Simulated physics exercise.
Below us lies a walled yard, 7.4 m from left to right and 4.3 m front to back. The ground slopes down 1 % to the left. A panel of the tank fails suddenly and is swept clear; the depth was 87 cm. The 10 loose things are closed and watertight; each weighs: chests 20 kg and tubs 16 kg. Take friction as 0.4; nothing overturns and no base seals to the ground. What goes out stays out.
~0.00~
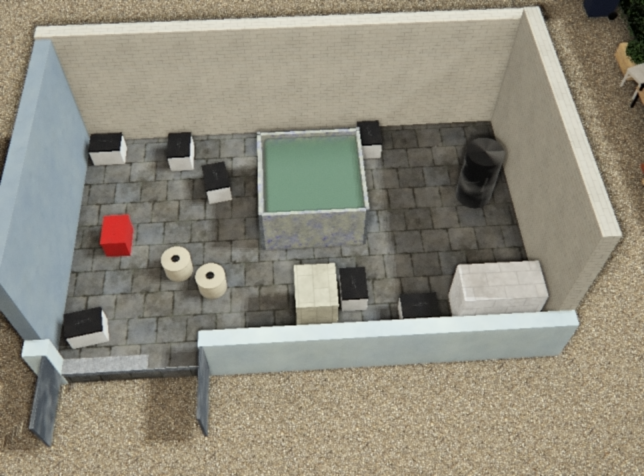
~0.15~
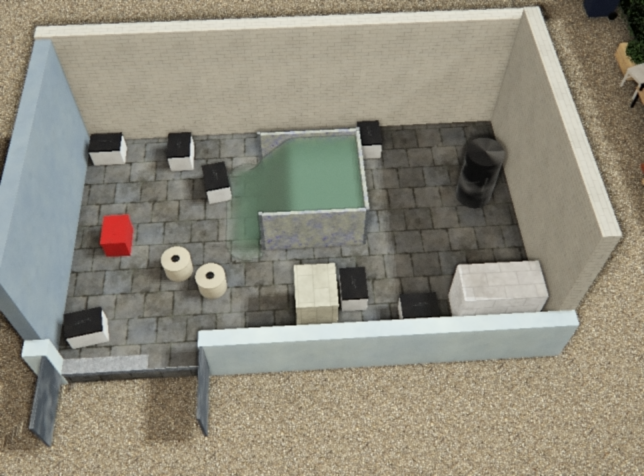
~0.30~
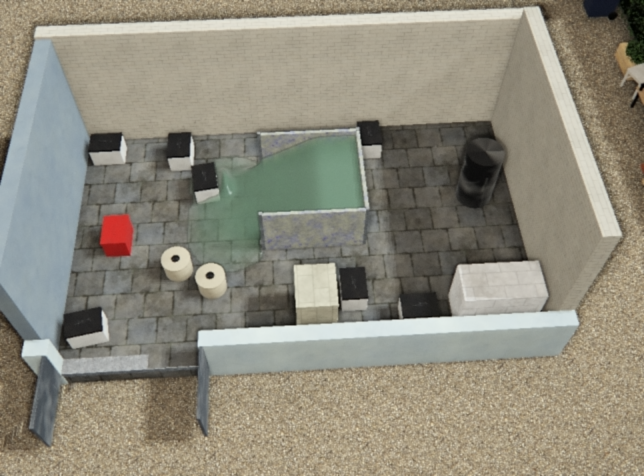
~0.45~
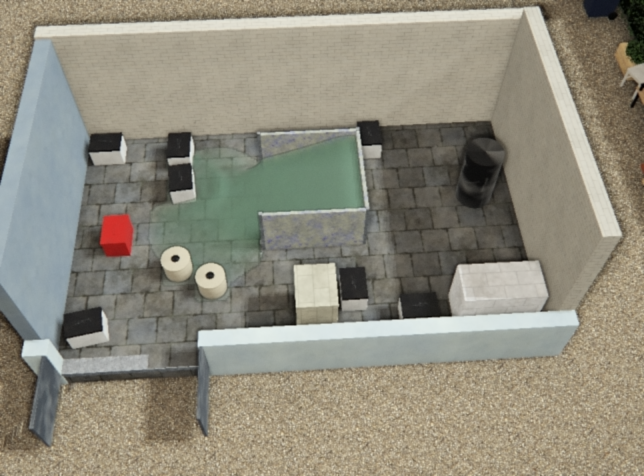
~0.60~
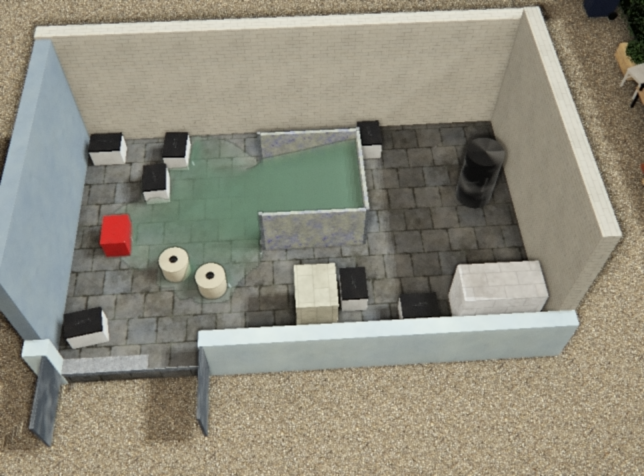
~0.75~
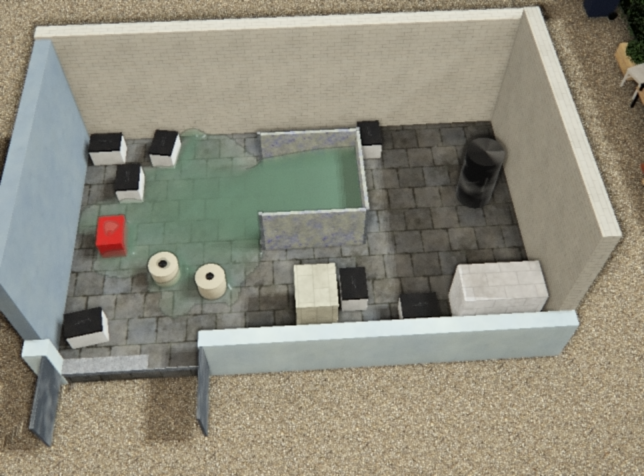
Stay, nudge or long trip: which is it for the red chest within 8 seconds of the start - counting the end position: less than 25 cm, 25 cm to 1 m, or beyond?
The red chest travels far.
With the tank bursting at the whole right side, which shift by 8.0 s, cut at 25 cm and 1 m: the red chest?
In that case the red chest moves a short way.
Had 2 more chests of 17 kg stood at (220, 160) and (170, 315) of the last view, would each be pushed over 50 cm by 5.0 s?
In turn: Over, over.
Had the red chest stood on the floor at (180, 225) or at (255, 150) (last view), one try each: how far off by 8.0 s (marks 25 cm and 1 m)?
In turn: It travels far; it travels far.
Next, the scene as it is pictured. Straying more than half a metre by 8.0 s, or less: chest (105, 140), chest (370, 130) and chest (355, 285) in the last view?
In turn: Past it, over, under.
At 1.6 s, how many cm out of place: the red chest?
Roughly 60 cm by then.
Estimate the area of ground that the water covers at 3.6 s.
Roughly 18 m2.
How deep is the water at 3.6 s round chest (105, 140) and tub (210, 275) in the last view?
About 15 and 2 cm.
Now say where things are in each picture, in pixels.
The first picture shows the red chest at (115, 229), on the bottom; water covers 2.6 m2; 0 of 10 have shifted.
The second picture shows the red chest at (115, 229) rests on the ground; 3.7 m2 under water; 0 of 10 have shifted.
The third picture shows the red chest at (115, 229), on the bottom; 5.0 m2 under water; 1 of 10 have shifted.
The fourth picture shows the red chest at (115, 229), on the bottom; 6.5 m2 under water; 1 of 10 have shifted.
The fifth picture shows the red chest at (114, 229) rests on the ground; 8.0 m2 under water; 2 of 10 have shifted.
The sixth picture shows the red chest at (110, 230), on the bottom, 7 cm from its start; water covers 9.9 m2; 4 of 10 have shifted.
After 1.6 s the red chest is near (72, 241), 0.7 m from its start, afloat; 0 of 10 are out; 5 afloat.
After 3.6 s the red chest has gone out; 3 of 10 are out; 3 afloat.
After 5.6 s the red chest has gone out; 3 of 10 are out; 0 afloat.
After 8.0 s the red chest has gone out; 3 of 10 are out; 0 afloat.
